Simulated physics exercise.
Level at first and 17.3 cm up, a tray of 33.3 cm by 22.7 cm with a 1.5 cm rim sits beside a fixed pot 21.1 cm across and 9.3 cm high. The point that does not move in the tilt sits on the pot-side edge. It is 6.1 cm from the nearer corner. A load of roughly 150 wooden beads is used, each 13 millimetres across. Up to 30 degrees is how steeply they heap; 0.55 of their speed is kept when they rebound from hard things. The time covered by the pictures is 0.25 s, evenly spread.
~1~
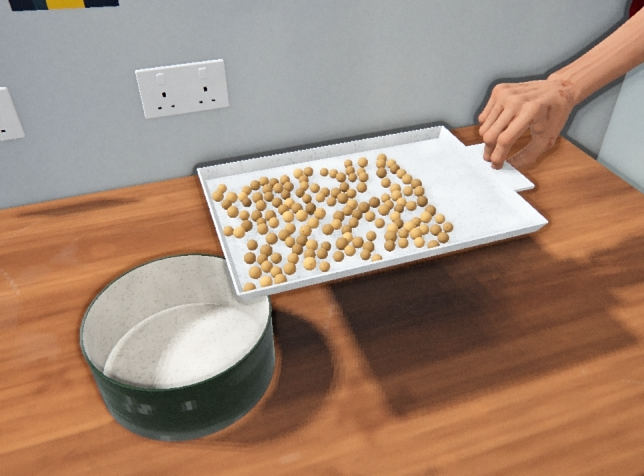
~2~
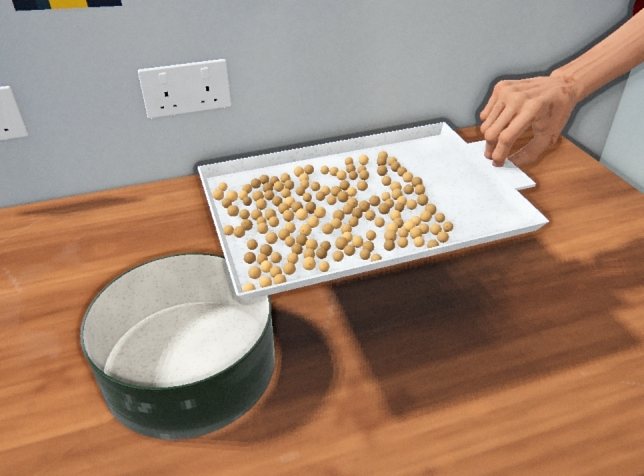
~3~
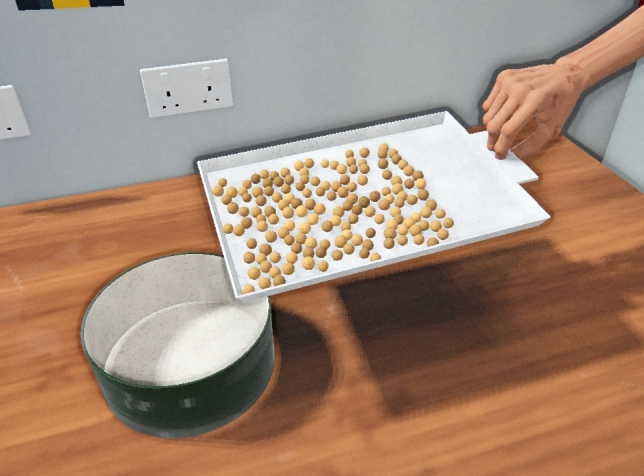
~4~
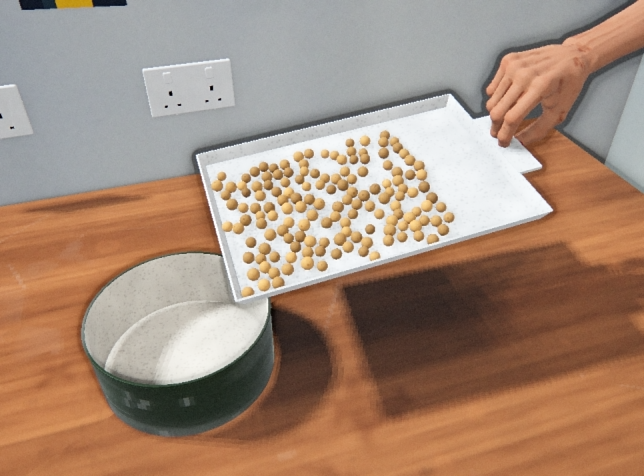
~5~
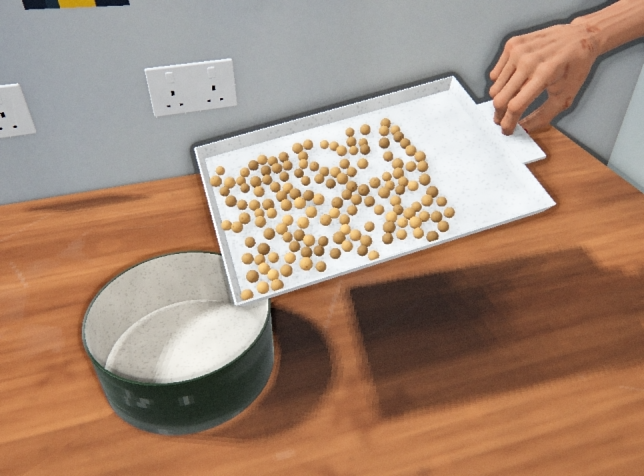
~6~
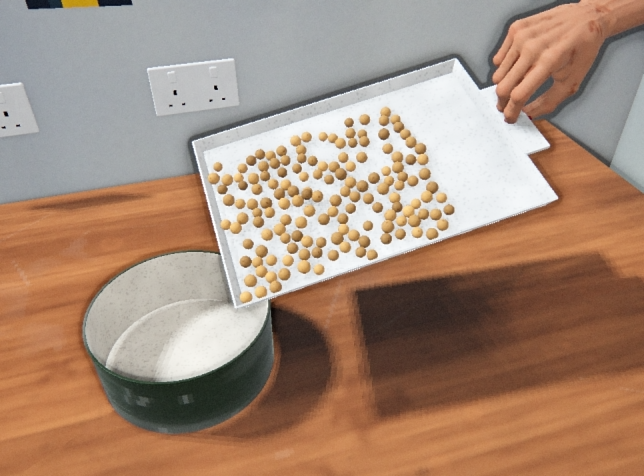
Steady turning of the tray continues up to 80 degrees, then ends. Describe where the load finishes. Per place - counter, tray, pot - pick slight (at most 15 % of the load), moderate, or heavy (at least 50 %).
Counter - heavy; tray - slight; pot - moderate.
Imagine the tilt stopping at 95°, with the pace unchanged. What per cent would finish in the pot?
You'd end up with some 25 % in the pot.
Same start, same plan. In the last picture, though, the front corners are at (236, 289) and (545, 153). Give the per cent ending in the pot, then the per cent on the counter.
That works out as pot 85 and counter 15.
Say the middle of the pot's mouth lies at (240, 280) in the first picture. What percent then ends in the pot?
Estimate: ~ 0 %.
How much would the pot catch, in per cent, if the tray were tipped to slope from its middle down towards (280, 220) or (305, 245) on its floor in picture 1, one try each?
First try: About 80 percent; second try: About 55 percent.
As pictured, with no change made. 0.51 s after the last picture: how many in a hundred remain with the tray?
Reading: Approx. 65%.
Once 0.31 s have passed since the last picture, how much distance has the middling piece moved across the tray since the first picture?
Roughly 6 cm.
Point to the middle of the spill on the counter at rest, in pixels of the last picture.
Look close to (268, 463) in the last picture.
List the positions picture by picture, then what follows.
In the first picture, tray tilt 0 degrees, front corners at (244, 288) and (539, 219); middle of the pieces at (339, 216); pot at (178, 313).
In the second picture, tray tilt 1 degrees, front corners at (243, 288) and (539, 219); middle of the pieces at (339, 215).
In the third picture, tray tilt 4 degrees, front corners at (242, 291) and (541, 214), lowest corner left front; middle of the pieces at (339, 212).
In the fourth picture, tray tilt 9 degrees, front corners at (242, 294) and (543, 207), lowest corner left front; middle of the pieces at (338, 207).
In the fifth picture, tray tilt 14 degrees, front corners at (241, 297) and (546, 201), lowest corner left front; middle of the pieces at (337, 203).
In the sixth picture, tray tilt 19 degrees, front corners at (241, 300) and (548, 195), lowest corner left front; middle of the pieces at (317, 196); pot at (179, 309).
Then, 0.31 s after the last picture, tilt 49 degrees; the tray holds 100 %, the pot 0 %.
Then, 0.51 s after the last picture, tilt 69 degrees; the tray holds 65 %, the pot 5 %.
Then, 0.83 s after the last picture, tilt 80 degrees; the tray holds 5 %, the pot 25 %.
In the end, counter 75 %, tray 0 %, pot 25 %.
